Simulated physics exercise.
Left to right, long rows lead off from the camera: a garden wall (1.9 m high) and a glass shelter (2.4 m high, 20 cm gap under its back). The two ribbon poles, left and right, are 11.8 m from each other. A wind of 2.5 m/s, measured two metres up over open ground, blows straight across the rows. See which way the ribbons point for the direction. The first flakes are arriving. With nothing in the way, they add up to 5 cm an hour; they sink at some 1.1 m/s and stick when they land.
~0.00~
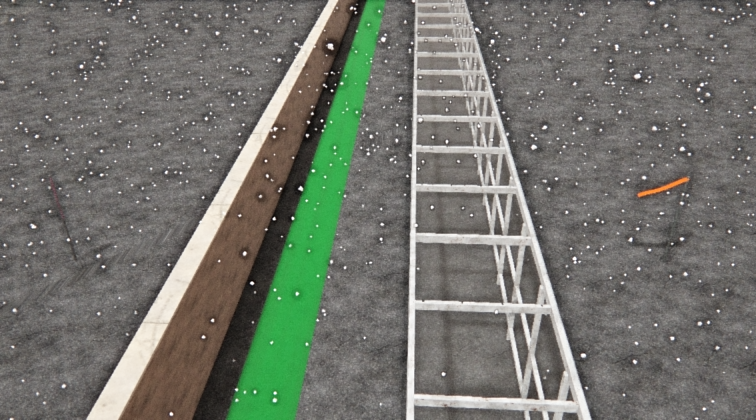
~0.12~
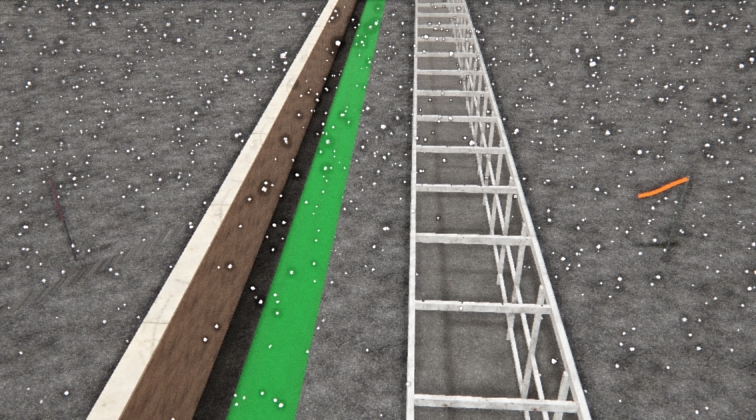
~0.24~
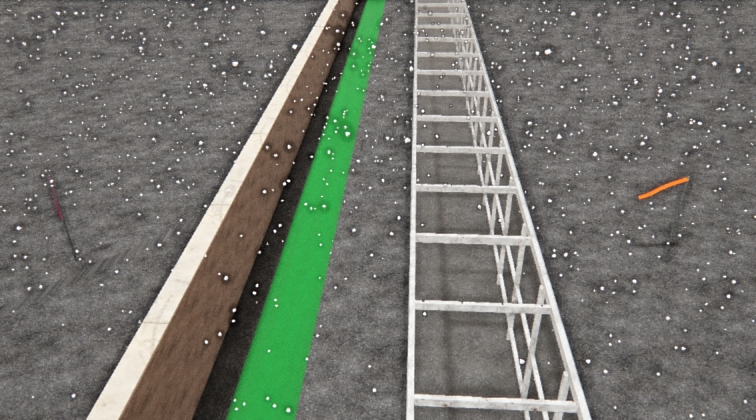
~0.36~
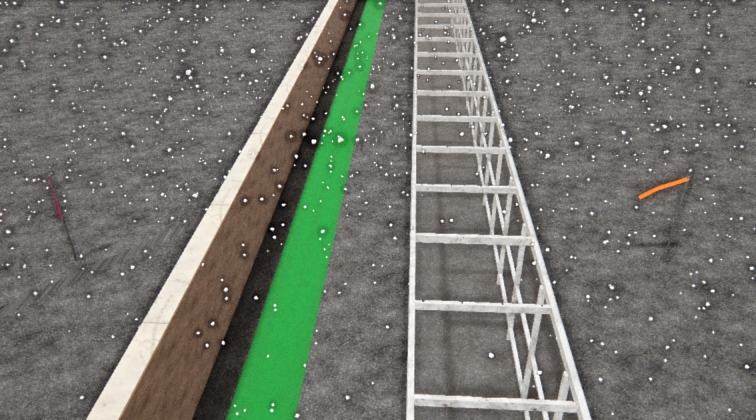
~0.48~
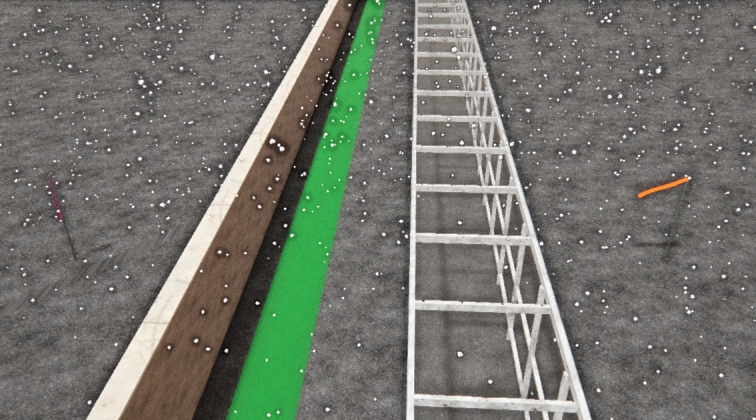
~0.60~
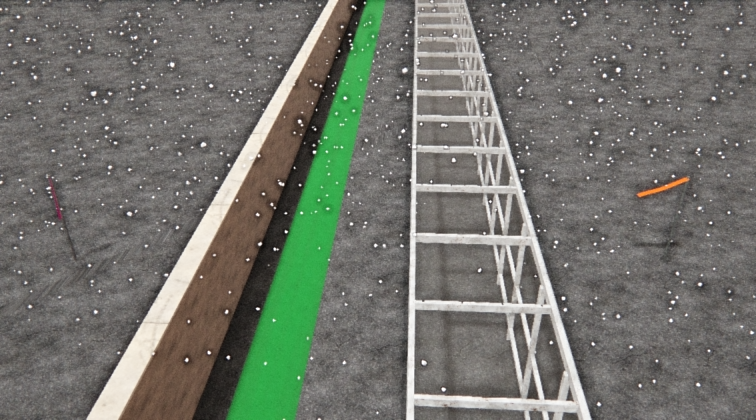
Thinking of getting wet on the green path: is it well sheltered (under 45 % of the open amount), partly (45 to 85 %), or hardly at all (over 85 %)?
I would say it gets above 85 % of the open amount.
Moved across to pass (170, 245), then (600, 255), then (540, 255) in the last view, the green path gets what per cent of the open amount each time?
Going place by place, it's about 90, 100 and 100 %.
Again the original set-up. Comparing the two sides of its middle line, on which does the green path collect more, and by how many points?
Result: Left section leads by approx. 20 points.
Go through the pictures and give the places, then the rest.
In the first frame, the rows stand in the wind.
In the second frame, the right ribbon ends at (639, 196), leaning 60 degrees to the left and the green one passes (308, 248).
In the third frame, the left ribbon ends at (61, 218), hanging almost straight, above the rows the flakes slant 75 degrees from upright, towards the left and the top of the glass shelter crosses (457, 115).
In the fourth frame, the right ribbon ends at (639, 198), leaning 60 degrees to the left and the green one passes (324, 190).
In the fifth frame, the left ribbon ends at (60, 219), hanging almost straight and above the rows the flakes slant 75 degrees from upright, towards the left.
In the sixth frame, the right ribbon ends at (639, 195), leaning 65 degrees to the left and the top of the glass shelter crosses (457, 115).
In 10 minutes the green path collects 8 mm against 8 mm in the open.
In 30 minutes the green path collects 24 mm against 25 mm in the open.
In 60 minutes the green path collects 48 mm against 50 mm in the open, so the green path has 95 % of the open amount; the left half of it has 104 %, the right half 86 %.
